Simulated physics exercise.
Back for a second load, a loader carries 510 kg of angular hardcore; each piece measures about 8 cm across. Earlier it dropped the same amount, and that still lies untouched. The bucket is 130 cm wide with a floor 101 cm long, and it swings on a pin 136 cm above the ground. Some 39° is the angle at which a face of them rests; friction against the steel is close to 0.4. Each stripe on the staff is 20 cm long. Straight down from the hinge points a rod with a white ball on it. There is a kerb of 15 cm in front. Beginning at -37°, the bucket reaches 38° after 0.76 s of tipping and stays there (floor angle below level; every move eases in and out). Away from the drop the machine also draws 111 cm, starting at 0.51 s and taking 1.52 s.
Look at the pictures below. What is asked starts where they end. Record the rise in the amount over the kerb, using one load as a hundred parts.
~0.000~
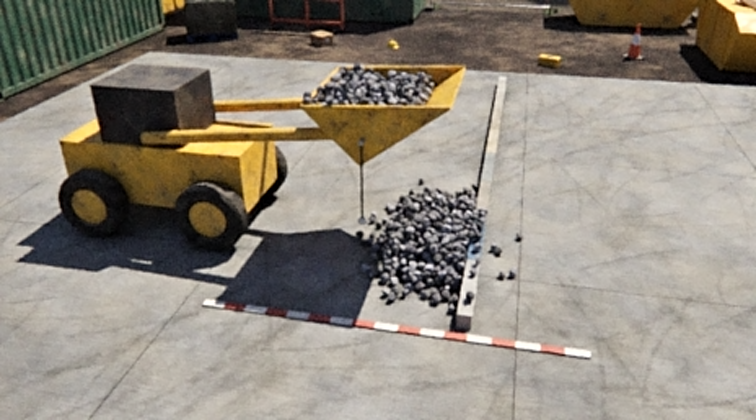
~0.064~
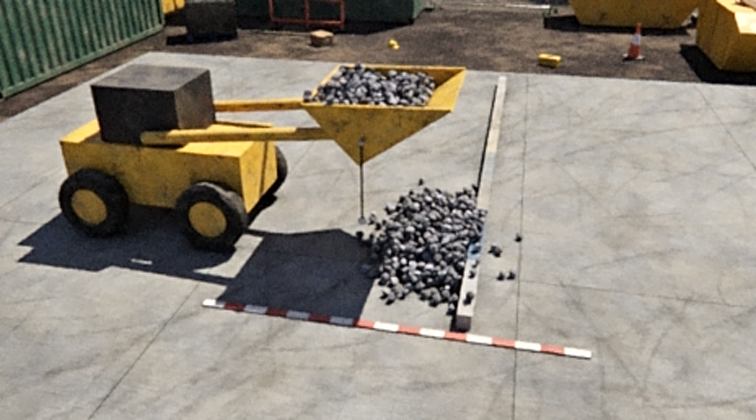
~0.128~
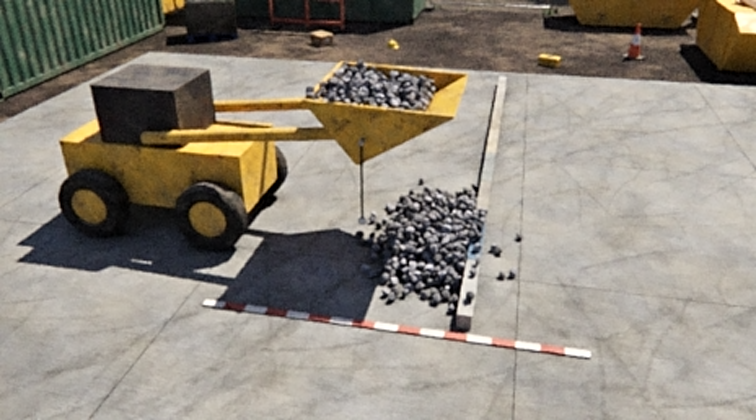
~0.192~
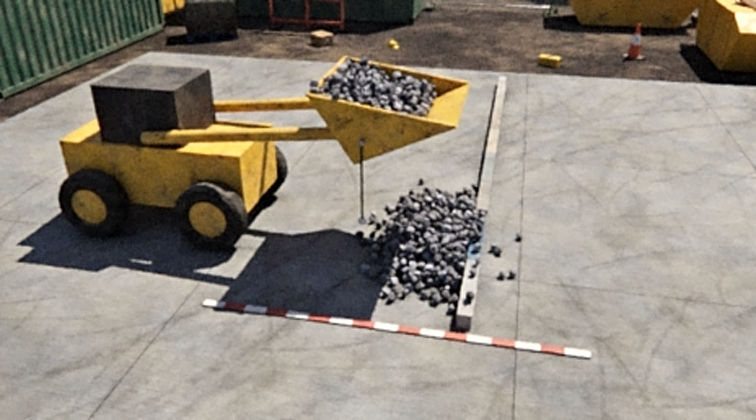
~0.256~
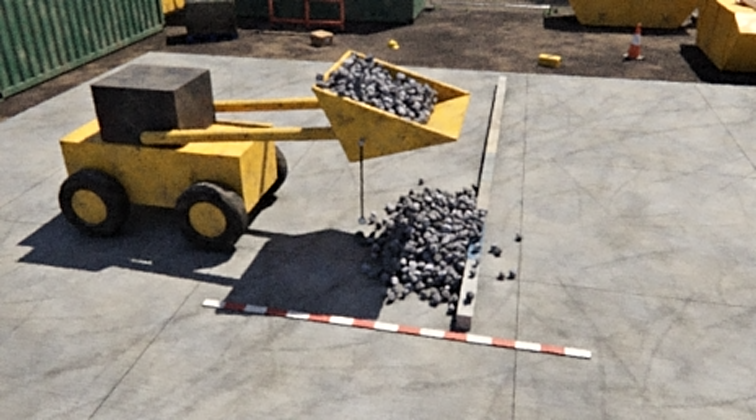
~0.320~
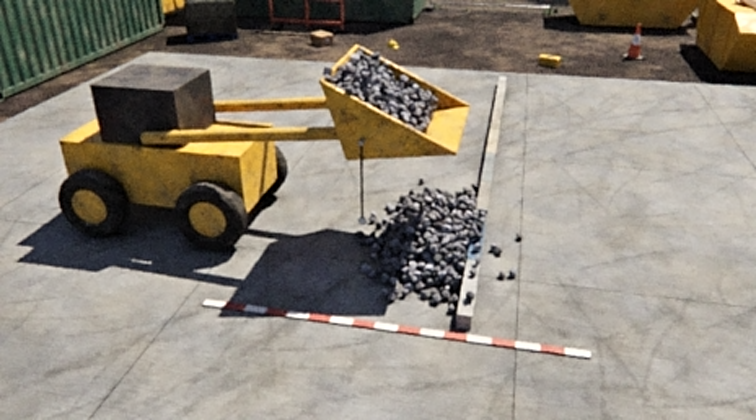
Rise: About 13 parts in every hundred.
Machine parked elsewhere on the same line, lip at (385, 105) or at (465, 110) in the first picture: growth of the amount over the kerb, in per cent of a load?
Around 0 and 20 percent respectively.
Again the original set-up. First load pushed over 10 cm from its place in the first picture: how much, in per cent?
Roughly 10 per cent of them.
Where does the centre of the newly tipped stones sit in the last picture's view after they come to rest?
Their middle rests near (425, 225).
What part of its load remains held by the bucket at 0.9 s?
Reading: Near 80 % of the load.
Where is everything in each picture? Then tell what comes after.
In the first frame, the bucket is at -37°, its lip at (450, 109); the top of the load is at (369, 77). The earlier load is highest near (438, 212), 32 cm above ground level, 99 % on this side of the kerb, 1 % over the kerb.
In the second frame, the bucket is at -35°, its lip at (451, 111); the top of the load is at (369, 77); the stones move at 0.2 m/s on average.
In the third frame, the bucket is at -31°, its lip at (453, 118); the top of the load is at (350, 72); the stones move at 0.4 m/s on average.
In the fourth frame, the bucket is at -25°, its lip at (456, 127); the top of the load is at (350, 67); the stones move at 0.5 m/s on average.
The fifth frame shows lip at (457, 140), floor tilted -17°, highest stones at (355, 63); the stones move at 0.6 m/s on average.
In the sixth frame, the bucket is at -8°, its lip at (456, 154); the top of the load is at (360, 59); the stones move at 0.7 m/s on average.
After 0.6 s the floor is at 26°; in per cent of one load, 100 in the bucket, 99 on this side of the kerb, 1 over the kerb; the foremost stones are at (496, 246).
After 0.9 s the floor is at 38°; in per cent of one load, 82 in the bucket, 117 on this side of the kerb, 1 over the kerb; the foremost stones are at (496, 246).
After 2.5 s the floor is at 38°; in per cent of one load, 0 in the bucket, 186 on this side of the kerb, 14 over the kerb; the foremost stones are at (585, 253).
After 5.3 s the floor is at 38°; in per cent of one load, 0 in the bucket, 186 on this side of the kerb, 14 over the kerb; the foremost stones are at (585, 253). Net gain over the kerb, 13.
